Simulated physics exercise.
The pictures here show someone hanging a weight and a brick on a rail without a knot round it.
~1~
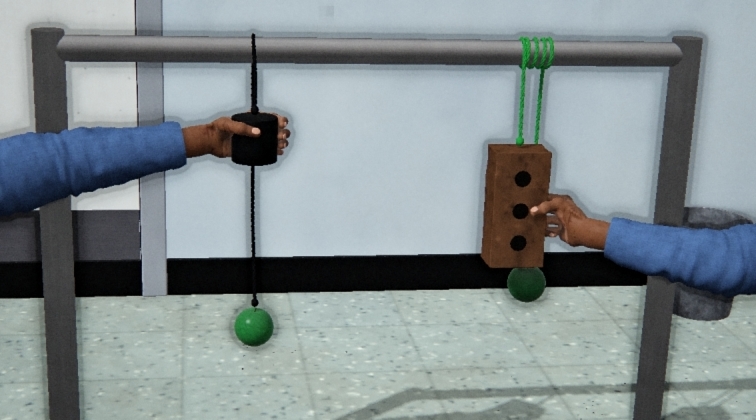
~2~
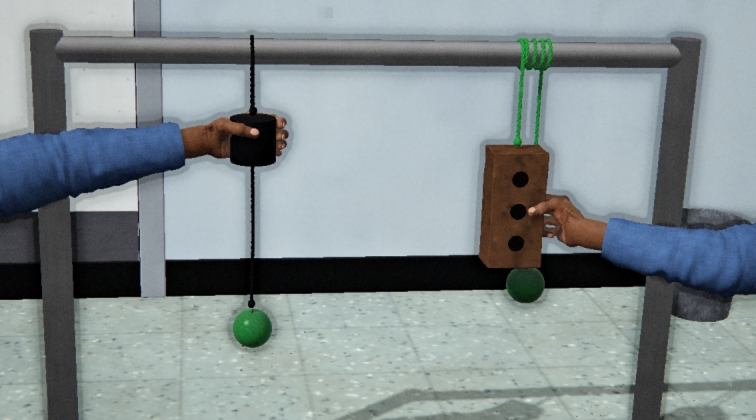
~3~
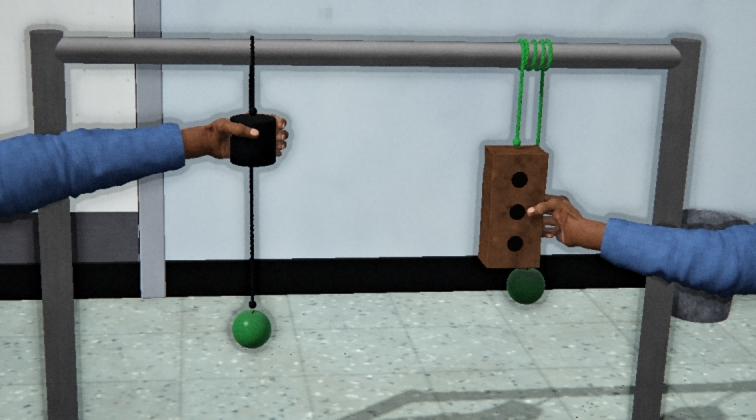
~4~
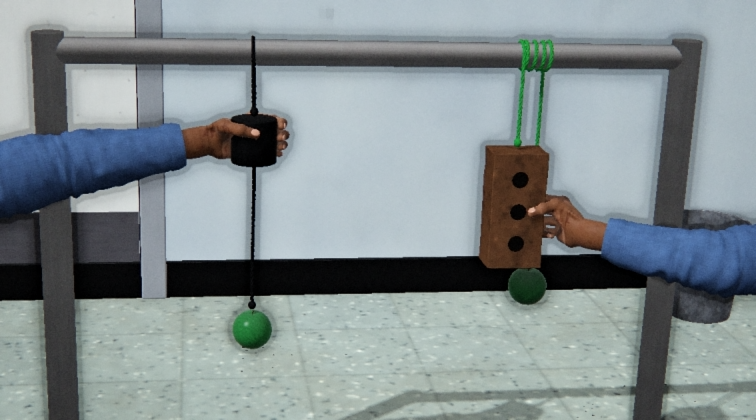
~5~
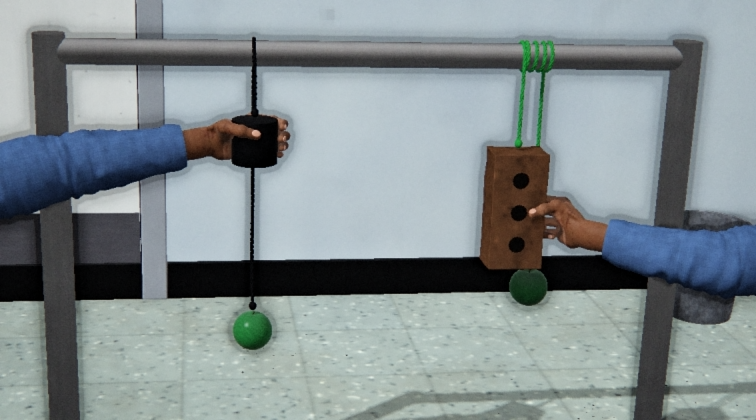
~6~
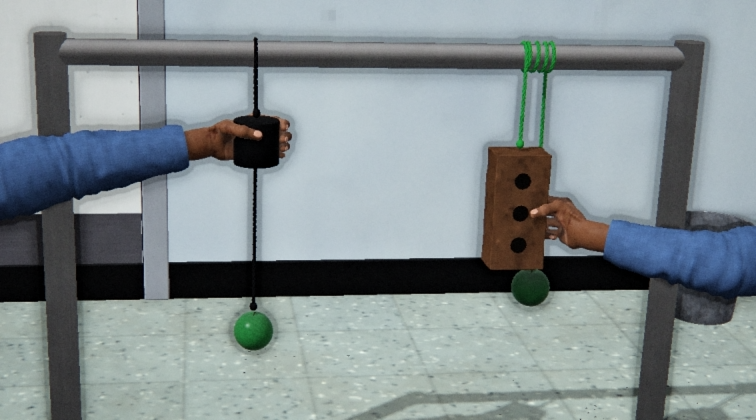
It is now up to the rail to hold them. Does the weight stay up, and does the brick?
The weight goes down; the brick remains in place.
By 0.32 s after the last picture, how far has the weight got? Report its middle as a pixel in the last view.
Middle at about (256, 234).
Then, 0.32 s on from there, weight dropping near (255, 234); brick off the floor near (517, 203).
Then, 0.56 s on from there, weight on the floor; brick off the floor near (518, 203).
Then, 0.80 s on from there, weight on the floor; brick off the floor near (518, 202).
In the end, weight on the floor; brick off the floor near (518, 200). The weight runs down to the floor and the brick is held.
